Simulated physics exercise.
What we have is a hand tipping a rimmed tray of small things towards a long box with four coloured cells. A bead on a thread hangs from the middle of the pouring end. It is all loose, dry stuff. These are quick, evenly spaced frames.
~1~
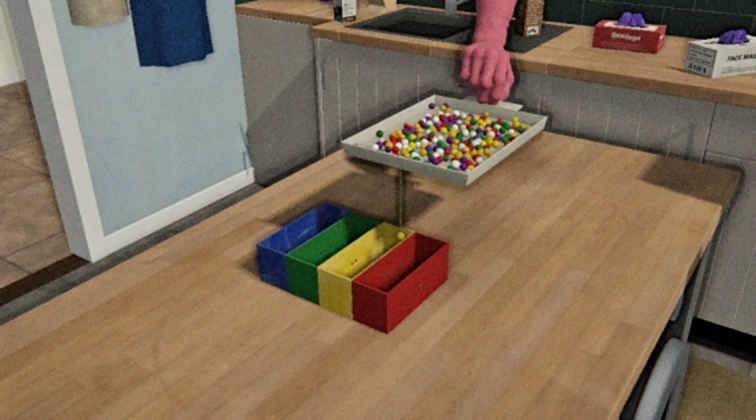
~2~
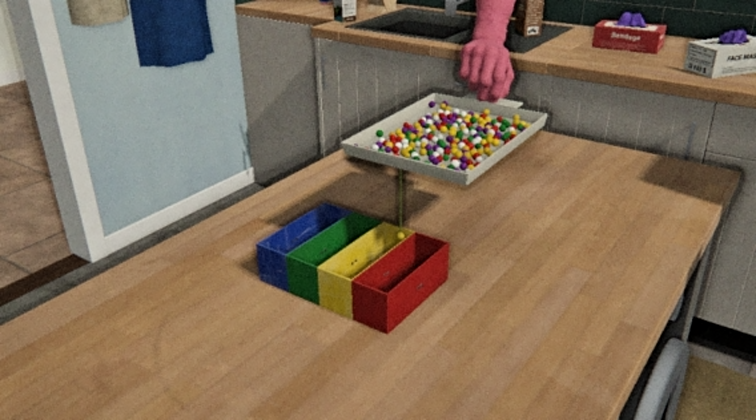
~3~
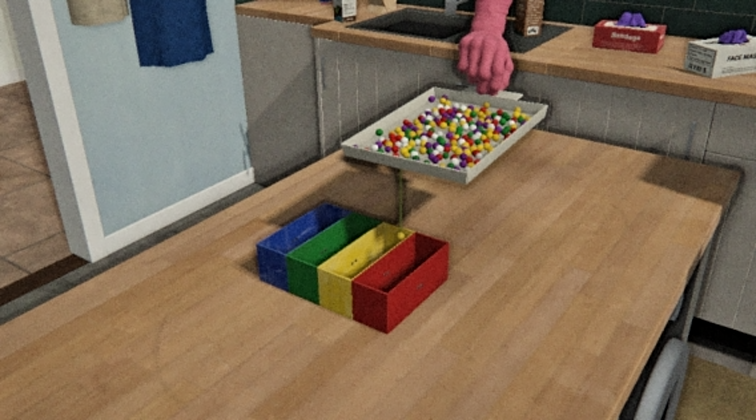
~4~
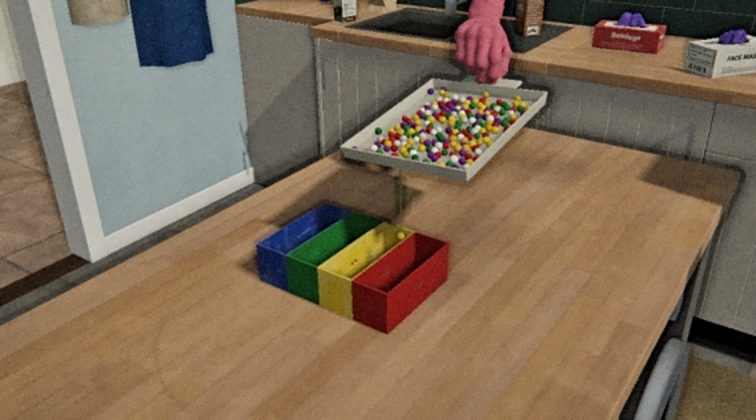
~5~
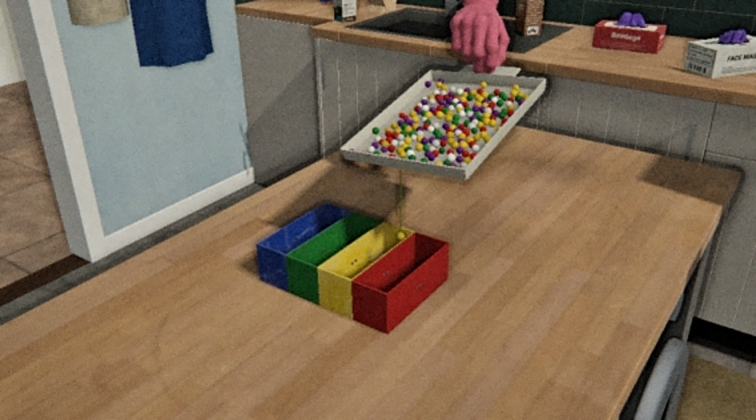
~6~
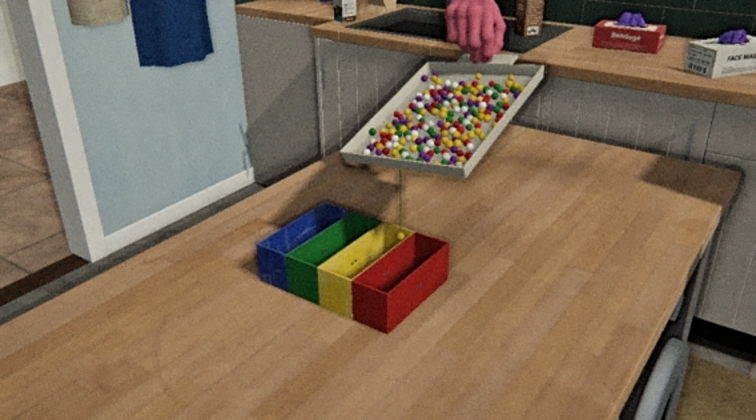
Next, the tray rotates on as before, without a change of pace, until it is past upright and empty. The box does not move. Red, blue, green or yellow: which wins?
The green one ends fullest.
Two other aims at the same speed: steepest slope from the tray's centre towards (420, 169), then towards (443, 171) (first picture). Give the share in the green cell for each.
In turn 10 and 0 in a hundred.
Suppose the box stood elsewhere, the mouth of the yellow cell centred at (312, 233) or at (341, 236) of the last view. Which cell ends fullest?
The first try: The red one. The second: That yellow cell.
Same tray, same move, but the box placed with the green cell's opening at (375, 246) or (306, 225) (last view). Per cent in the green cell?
First some 20, then 10 per cent.
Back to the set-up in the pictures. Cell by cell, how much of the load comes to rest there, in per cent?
Blue cell near 10; green cell near 60; yellow cell near 20; red cell near 0.
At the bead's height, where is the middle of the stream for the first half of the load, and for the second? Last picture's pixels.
Around (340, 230) and then (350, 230).
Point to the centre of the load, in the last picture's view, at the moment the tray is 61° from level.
Roughly at (380, 139).
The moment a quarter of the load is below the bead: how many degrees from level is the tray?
Around 80° of tilt.
Shortly afterwards, tray tipped steeply; all but a few on the tray; only a few in the green cell; only a few in the yellow cell; a little falling or outside the box.
Next, tray tipped right over; a little on the tray; near half in the green cell; near a quarter in the yellow cell; a little in the blue cell; only a few in the red cell; a little falling or outside the box.
Some moments later, tray tipped past a quarter turn; near two thirds in the green cell; near a quarter in the yellow cell; a little in the blue cell; only a few in the red cell; only a few falling or outside the box.
In the end, tray tipped past a quarter turn; near two thirds in the green cell; near a quarter in the yellow cell; a little in the blue cell; only a few in the red cell; only a few outside the box.
